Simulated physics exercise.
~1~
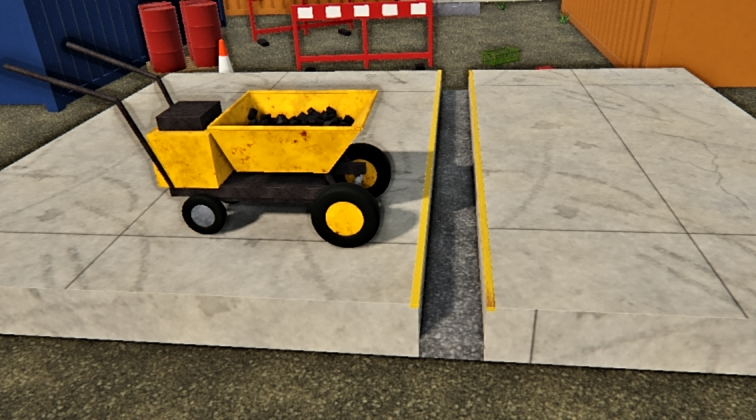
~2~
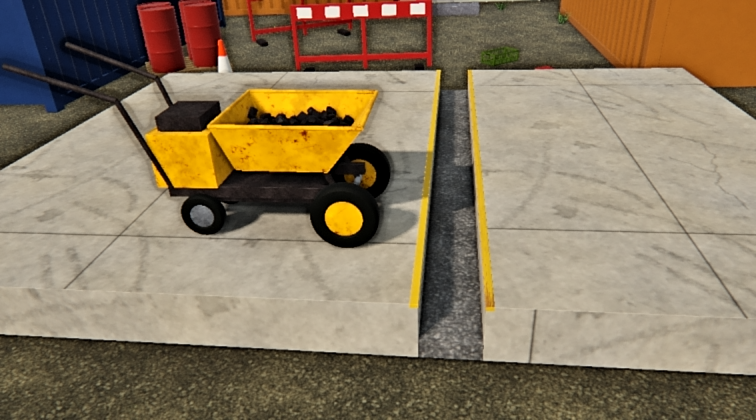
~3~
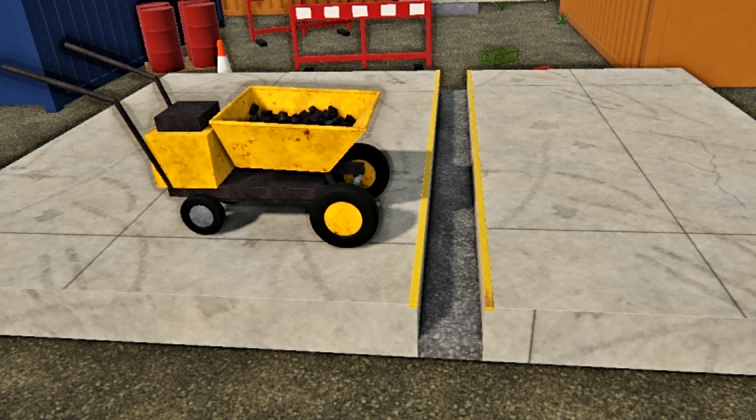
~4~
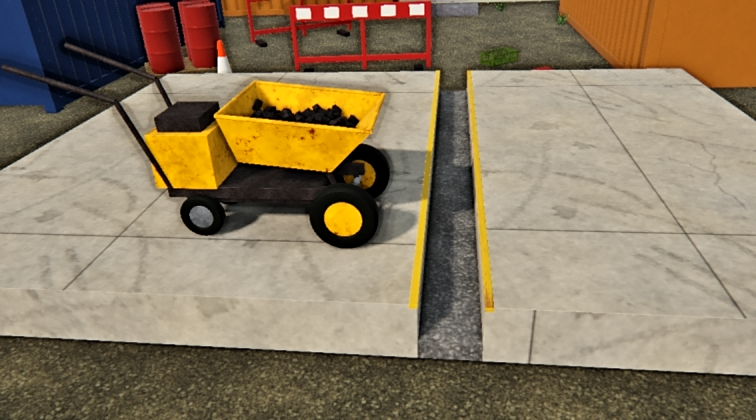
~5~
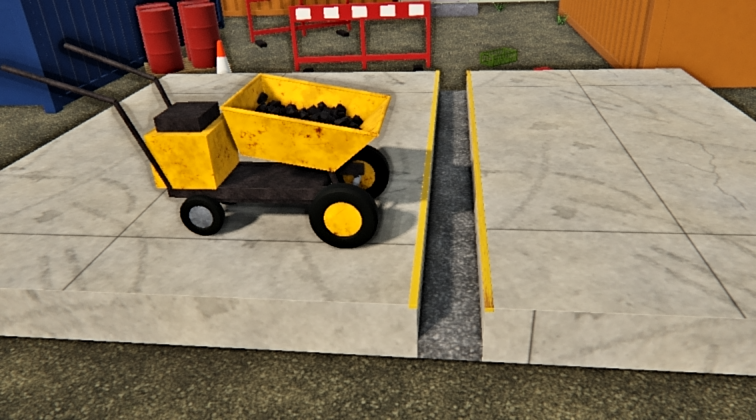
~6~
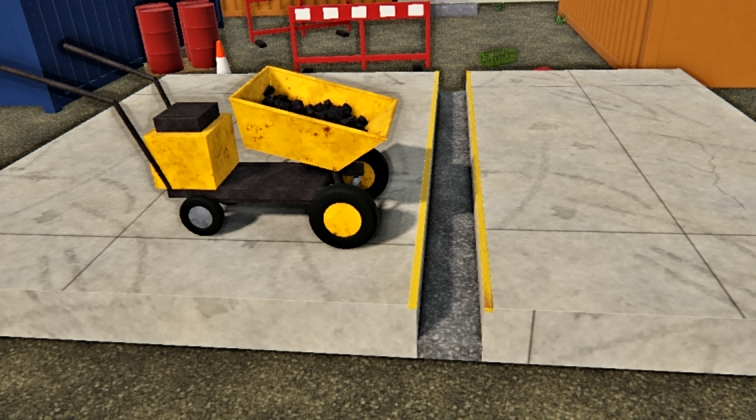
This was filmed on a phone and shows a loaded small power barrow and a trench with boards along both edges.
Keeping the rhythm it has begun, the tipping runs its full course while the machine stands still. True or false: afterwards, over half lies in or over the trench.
True.
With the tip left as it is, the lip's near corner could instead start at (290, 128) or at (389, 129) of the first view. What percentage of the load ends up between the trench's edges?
About 60 per cent for the first spot and about 30 per cent for the second.
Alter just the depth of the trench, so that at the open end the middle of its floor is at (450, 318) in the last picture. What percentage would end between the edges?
It lands somewhere near 60 percent.
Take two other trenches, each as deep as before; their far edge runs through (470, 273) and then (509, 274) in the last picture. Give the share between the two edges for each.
I'd put it near 40 in a hundred, then near 100 in a hundred.
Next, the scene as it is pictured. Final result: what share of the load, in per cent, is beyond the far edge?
About 25 per cent.
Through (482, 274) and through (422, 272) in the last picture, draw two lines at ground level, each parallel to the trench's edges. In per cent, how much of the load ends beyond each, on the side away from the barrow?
In order: Near 20 %, then 100 %.
Shortly afterwards, skip tipped steeply; the whole lot in the skip.
Next, skip tipped right over; the bulk in the skip; a little in or heaped over the trench; a little falling.
Some moments later, skip tipped right over; only a few in the skip; near two thirds in or heaped over the trench; near a quarter beyond it.
In the end, skip tipped right over; the bulk in or heaped over the trench; near a quarter beyond it.
